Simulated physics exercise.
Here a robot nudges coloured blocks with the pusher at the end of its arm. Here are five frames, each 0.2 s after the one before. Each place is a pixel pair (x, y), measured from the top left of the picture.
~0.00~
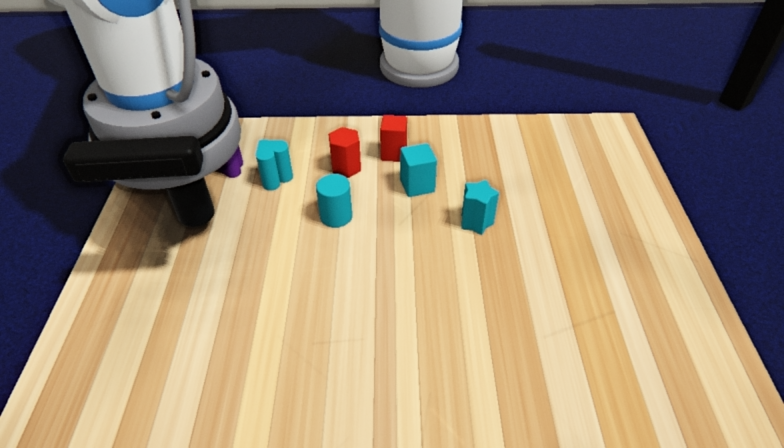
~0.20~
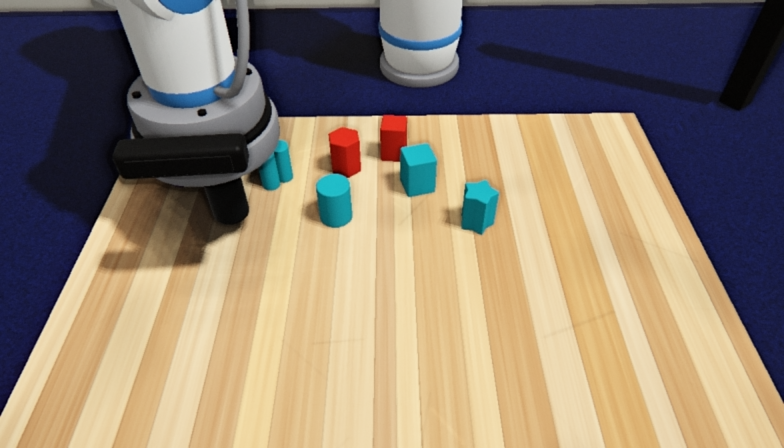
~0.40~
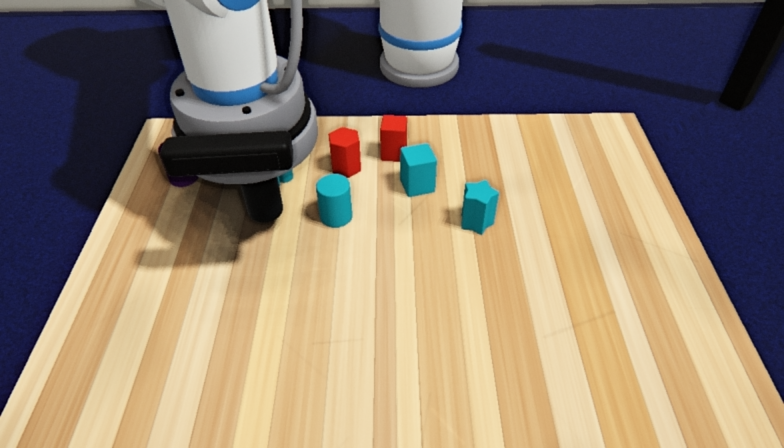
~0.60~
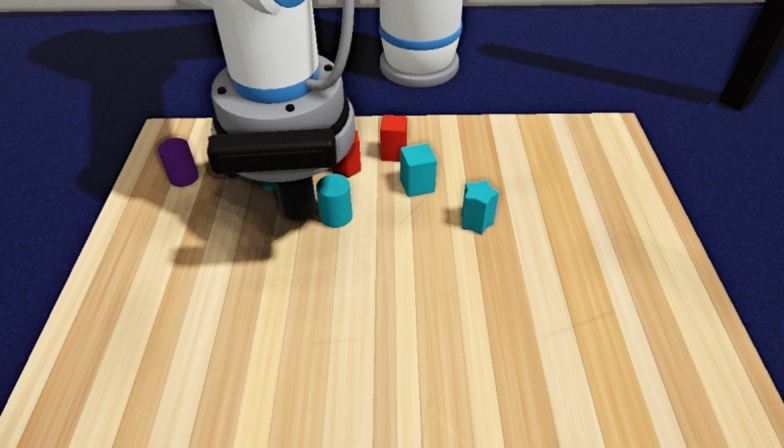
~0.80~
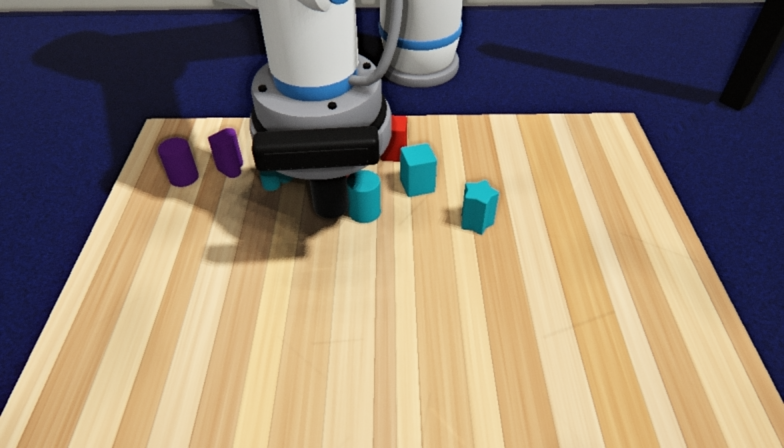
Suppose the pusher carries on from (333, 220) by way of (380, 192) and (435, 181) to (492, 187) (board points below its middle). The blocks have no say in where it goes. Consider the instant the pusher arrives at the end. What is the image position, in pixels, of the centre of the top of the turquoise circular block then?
At the end it should sit near (429, 171).
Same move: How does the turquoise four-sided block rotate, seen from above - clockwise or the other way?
From overhead, the rotation is counterclockwise.
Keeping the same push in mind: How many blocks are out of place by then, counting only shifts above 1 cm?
I'd say two blocks get moved.
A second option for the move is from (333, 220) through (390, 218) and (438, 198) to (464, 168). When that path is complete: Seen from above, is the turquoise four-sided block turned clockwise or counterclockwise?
From the top: Counterclockwise.
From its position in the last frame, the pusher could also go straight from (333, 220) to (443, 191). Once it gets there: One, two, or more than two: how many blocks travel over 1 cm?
Moved: Exactly two.
What follows on the original path. One third of the way, pusher (380, 180); turquoise circular block (410, 169); turquoise four-sided block (430, 152), turned 45° anticlockwise.
Two thirds of the way, pusher (436, 169); turquoise circular block (429, 171); turquoise four-sided block (470, 150), turned 70° anticlockwise.
At the end, pusher (494, 175); turquoise circular block (429, 171); red four-sided block in place; turquoise four-sided block (529, 151), turned 95° anticlockwise.
